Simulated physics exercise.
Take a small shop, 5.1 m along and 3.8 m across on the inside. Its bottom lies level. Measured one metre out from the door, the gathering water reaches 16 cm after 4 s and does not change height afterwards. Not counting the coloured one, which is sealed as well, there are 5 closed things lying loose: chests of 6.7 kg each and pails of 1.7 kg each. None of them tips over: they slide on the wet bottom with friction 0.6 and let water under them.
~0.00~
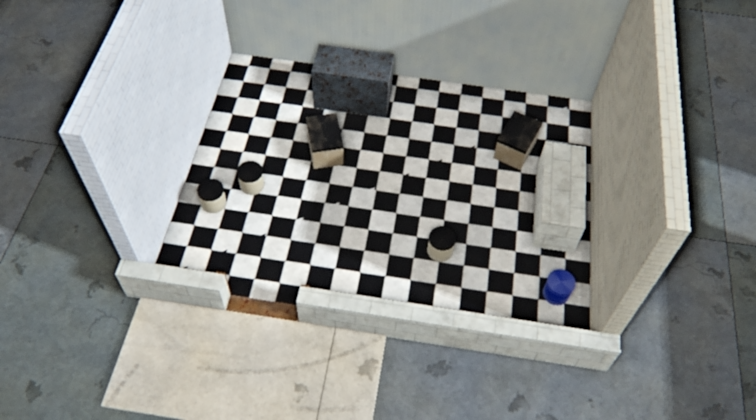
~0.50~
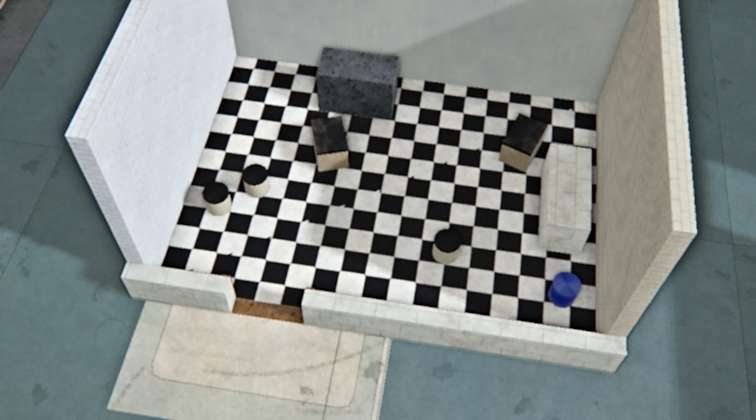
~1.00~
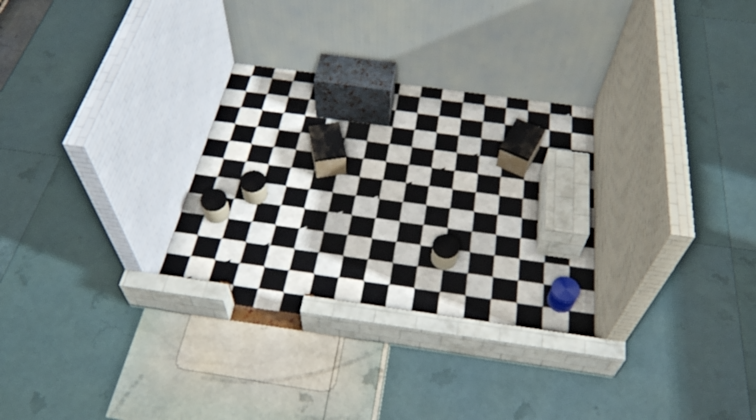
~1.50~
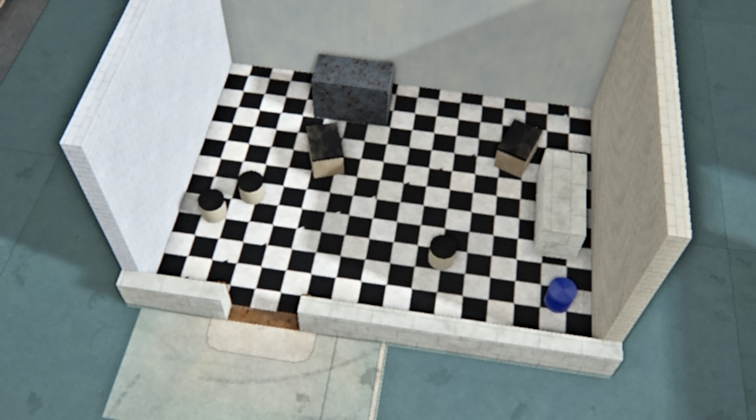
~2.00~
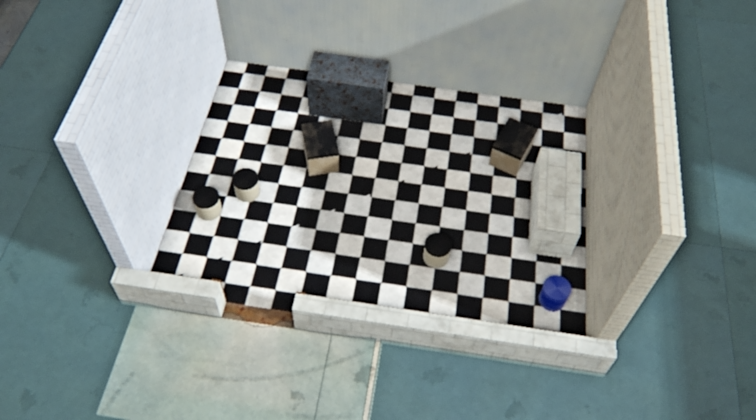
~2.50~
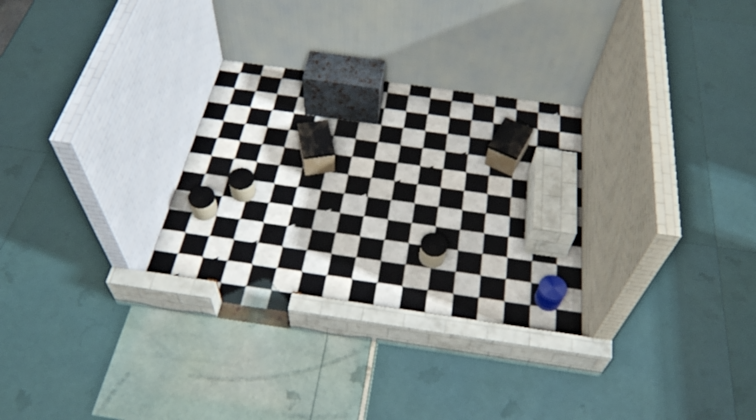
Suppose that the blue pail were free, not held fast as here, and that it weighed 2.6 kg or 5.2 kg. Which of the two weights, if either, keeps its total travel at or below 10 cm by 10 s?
I'd say the half-size load is fine.
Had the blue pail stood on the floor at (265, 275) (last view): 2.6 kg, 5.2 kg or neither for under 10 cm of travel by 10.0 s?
No load works.
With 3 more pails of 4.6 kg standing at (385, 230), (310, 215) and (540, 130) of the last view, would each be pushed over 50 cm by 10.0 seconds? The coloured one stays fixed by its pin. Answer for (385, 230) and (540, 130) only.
In that order: Within it, within it.
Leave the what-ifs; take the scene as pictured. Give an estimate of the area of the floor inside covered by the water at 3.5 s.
About 2.0 m2.
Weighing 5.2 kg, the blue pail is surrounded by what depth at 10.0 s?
Close to 0 cm deep.
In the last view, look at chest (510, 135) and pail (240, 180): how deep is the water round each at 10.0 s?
Close to 2 and 8 centimetres.
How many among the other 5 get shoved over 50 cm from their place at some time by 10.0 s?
The tally stands at 3.
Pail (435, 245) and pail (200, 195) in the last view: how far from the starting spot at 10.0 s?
They've ended up 0 cm and 250 cm away, in that order.
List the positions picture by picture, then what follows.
In the first frame, the blue pail at (562, 282), on the bottom; water covers 0.0 m2; 0 of 6 have shifted.
In the second frame, the blue pail at (567, 284) rests on the ground; water covers 0.0 m2; 0 of 6 have shifted.
In the third frame, the blue pail at (566, 289) rests on the ground; water covers 0.0 m2; 0 of 6 have shifted.
In the fourth frame, the blue pail at (563, 289), on the bottom; 0.0 m2 under water; 0 of 6 have shifted.
In the fifth frame, the blue pail at (557, 288), on the bottom; 0.0 m2 under water; 0 of 6 have shifted.
In the sixth frame, the blue pail at (553, 287), on the bottom; 0.2 m2 under water; 0 of 6 have shifted.
After 3.5 s the blue pail would be 0 cm from its start with 2.6 kg and 0 cm from its start with 5.2 kg; 0 cm of water round it then.
After 4.5 s the blue pail would be 0 cm from its start with 2.6 kg and 0 cm from its start with 5.2 kg; 0 cm of water round it then.
After 7.0 s the blue pail would be 0 cm from its start with 2.6 kg and 0 cm from its start with 5.2 kg; 0 cm of water round it then.
After 10.0 s the blue pail would be 0 cm from its start with 2.6 kg and 0 cm from its start with 5.2 kg; 0 cm of water round it then.
